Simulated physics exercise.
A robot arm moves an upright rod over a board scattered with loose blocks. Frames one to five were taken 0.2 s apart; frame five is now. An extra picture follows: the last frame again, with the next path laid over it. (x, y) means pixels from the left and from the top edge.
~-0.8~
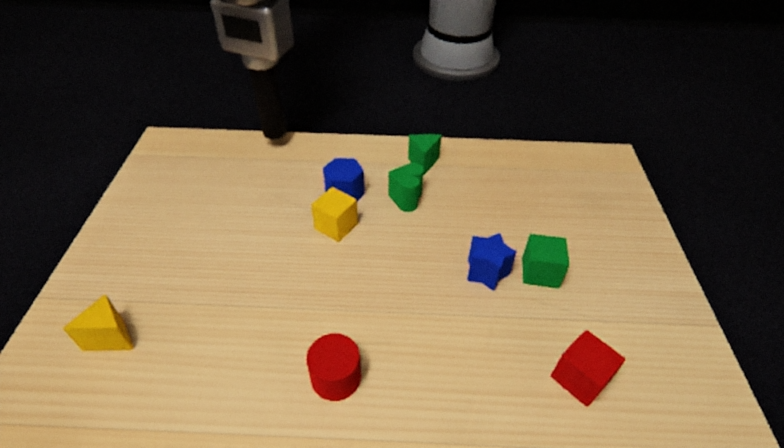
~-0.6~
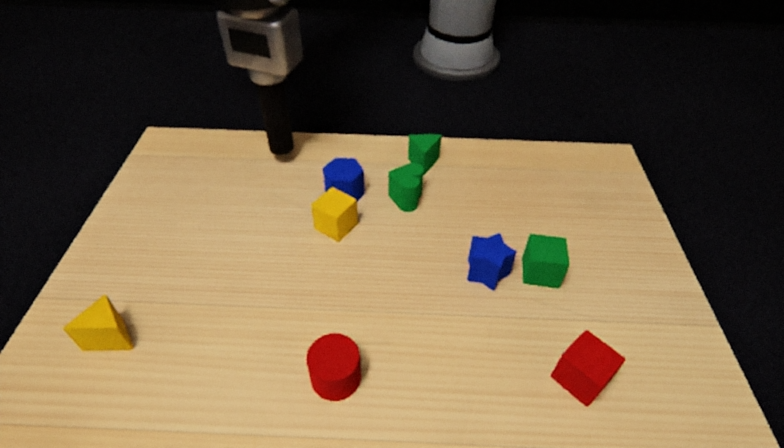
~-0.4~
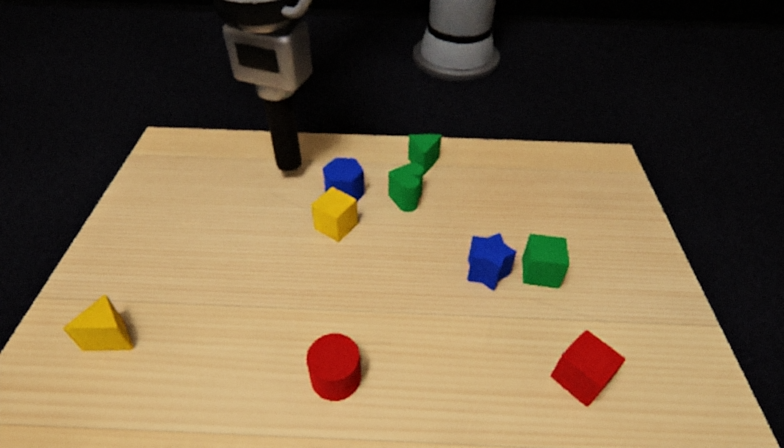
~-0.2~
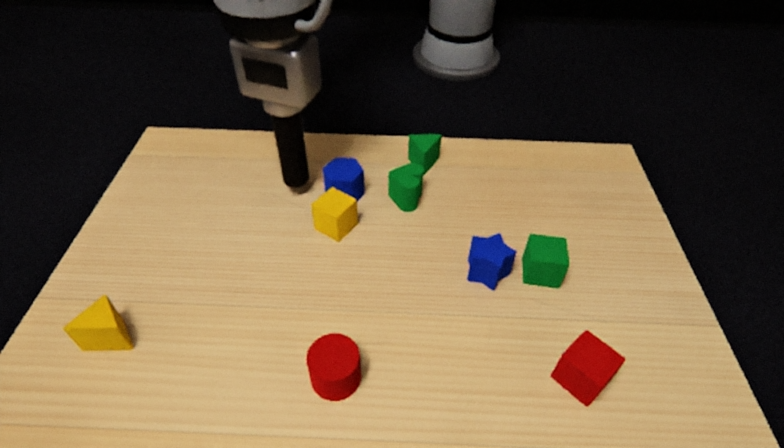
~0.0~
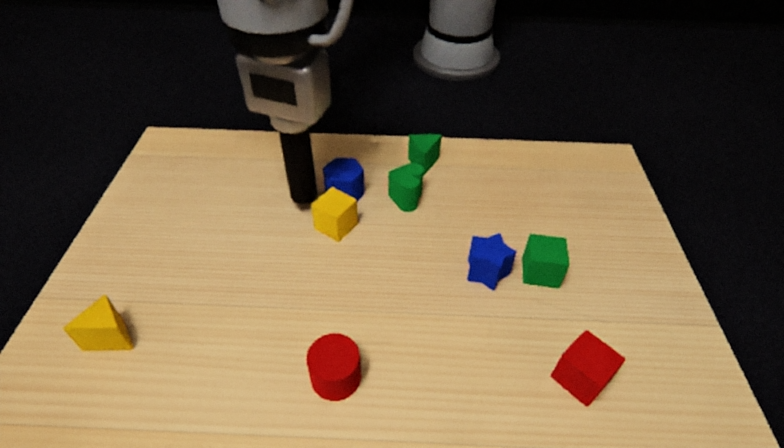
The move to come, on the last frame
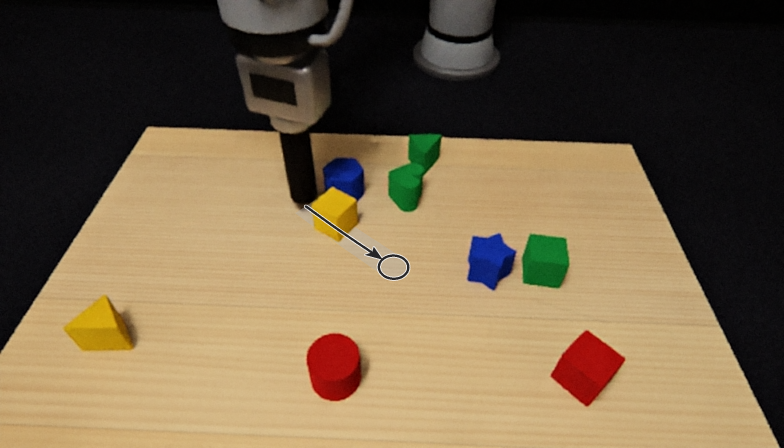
On a wooden board of scattered coloured blocks, a robot arm moving its upright black rod forward to beside the yellow cube.
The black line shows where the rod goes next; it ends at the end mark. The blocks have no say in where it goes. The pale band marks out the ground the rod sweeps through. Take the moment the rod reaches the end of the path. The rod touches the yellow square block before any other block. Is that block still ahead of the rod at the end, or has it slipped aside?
It stays ahead.
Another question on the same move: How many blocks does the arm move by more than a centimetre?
My prediction: One block.
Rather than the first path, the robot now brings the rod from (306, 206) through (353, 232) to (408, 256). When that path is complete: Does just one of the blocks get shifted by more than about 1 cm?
Yes, I think so.
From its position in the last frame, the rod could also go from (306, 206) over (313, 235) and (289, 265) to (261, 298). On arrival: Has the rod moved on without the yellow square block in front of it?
Answer: Yes.
The drawn path runs straight from (306, 206) to (394, 267).
On the path given first. One third of the way, rod at (332, 215); yellow square block at (355, 215).
Two thirds of the way, rod at (362, 235); yellow square block at (388, 235).
At the end, rod at (394, 256); yellow square block at (424, 257); blue six-sided block not moved.
